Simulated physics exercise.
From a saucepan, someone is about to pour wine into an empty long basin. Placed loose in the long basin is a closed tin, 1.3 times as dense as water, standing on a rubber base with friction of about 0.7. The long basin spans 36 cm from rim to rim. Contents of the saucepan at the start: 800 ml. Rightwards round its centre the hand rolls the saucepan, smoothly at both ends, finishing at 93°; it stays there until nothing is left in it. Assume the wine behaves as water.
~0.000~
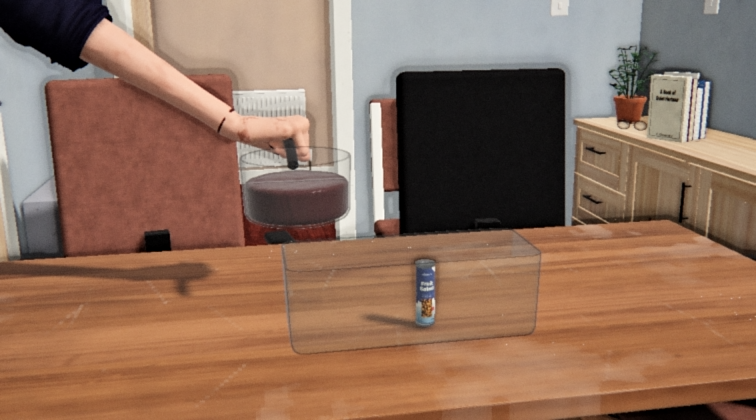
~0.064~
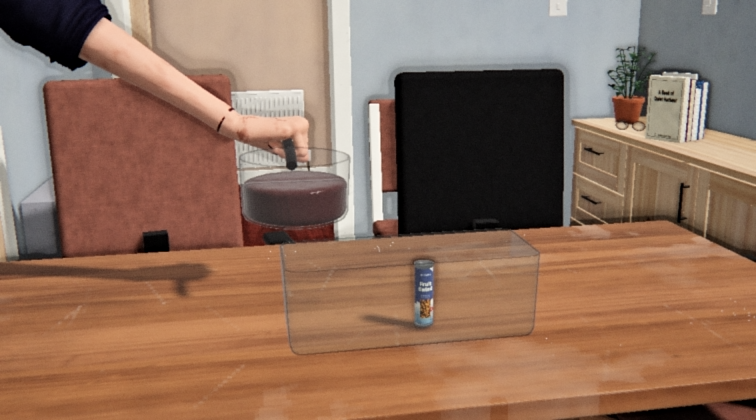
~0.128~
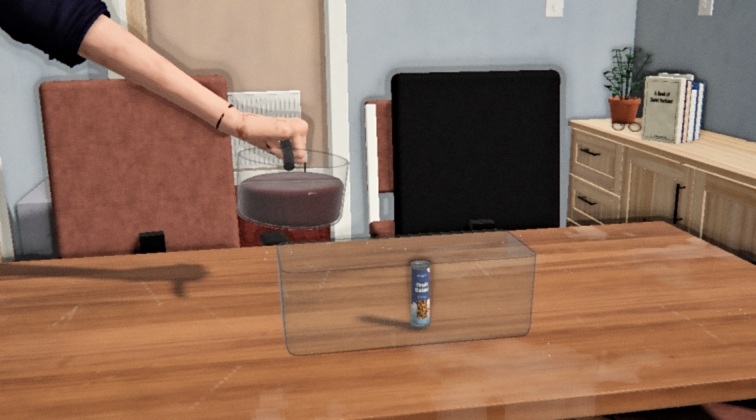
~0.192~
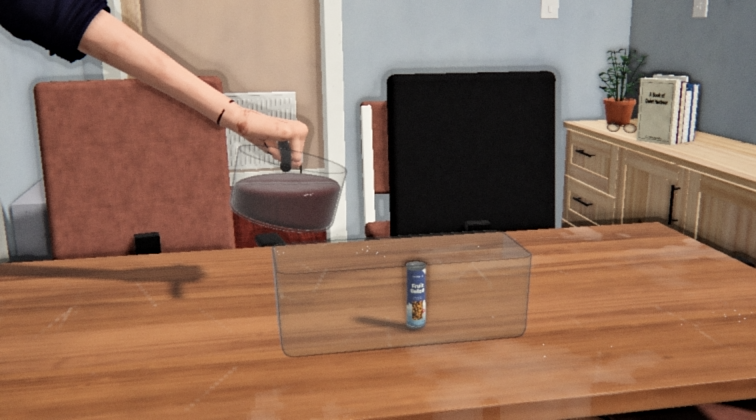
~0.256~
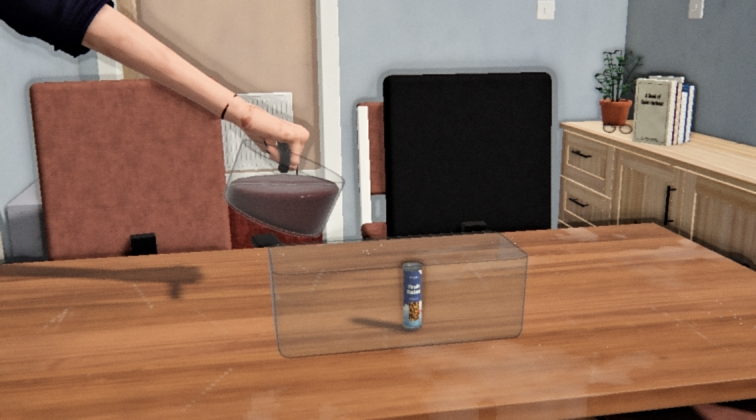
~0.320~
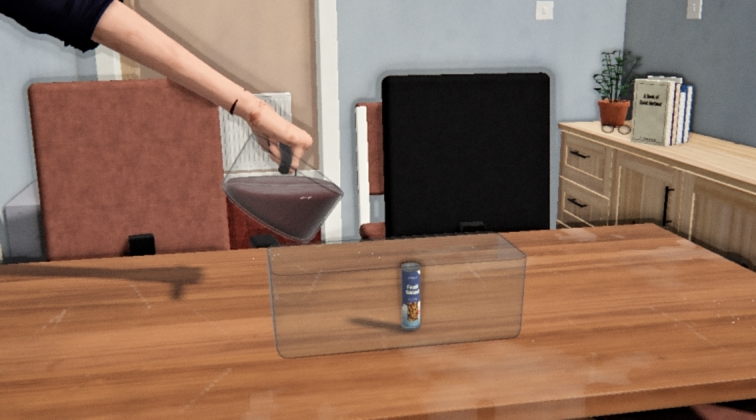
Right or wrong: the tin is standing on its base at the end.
Right, it is standing.
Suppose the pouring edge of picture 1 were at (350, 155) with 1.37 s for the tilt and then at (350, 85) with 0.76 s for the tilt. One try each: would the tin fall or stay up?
In the first try it remains standing; in the second it comes down.
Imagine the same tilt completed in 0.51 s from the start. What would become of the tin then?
With that tilt, the tin stays on its base.
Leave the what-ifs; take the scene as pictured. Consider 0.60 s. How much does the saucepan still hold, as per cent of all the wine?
Close to 46 in a hundred.
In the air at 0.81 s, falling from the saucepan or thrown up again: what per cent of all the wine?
6 in a hundred, give or take.
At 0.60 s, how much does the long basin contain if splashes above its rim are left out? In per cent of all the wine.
About 26 per cent.
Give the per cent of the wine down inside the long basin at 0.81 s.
About 76 per cent.
By 0.60 s the tilt is 83° and 47 per cent is still to pour; the tin stands where it began.
By 0.81 s the tilt is 93° and 17 per cent is still to pour; the tin stands where it began.
By 1.02 s the tilt is 93° and 6 per cent is still to pour; the tin stands where it began.
By 1.26 s the tilt is 93° and 2 per cent is still to pour; the tin stands where it began.
At rest the tin stands where it began.
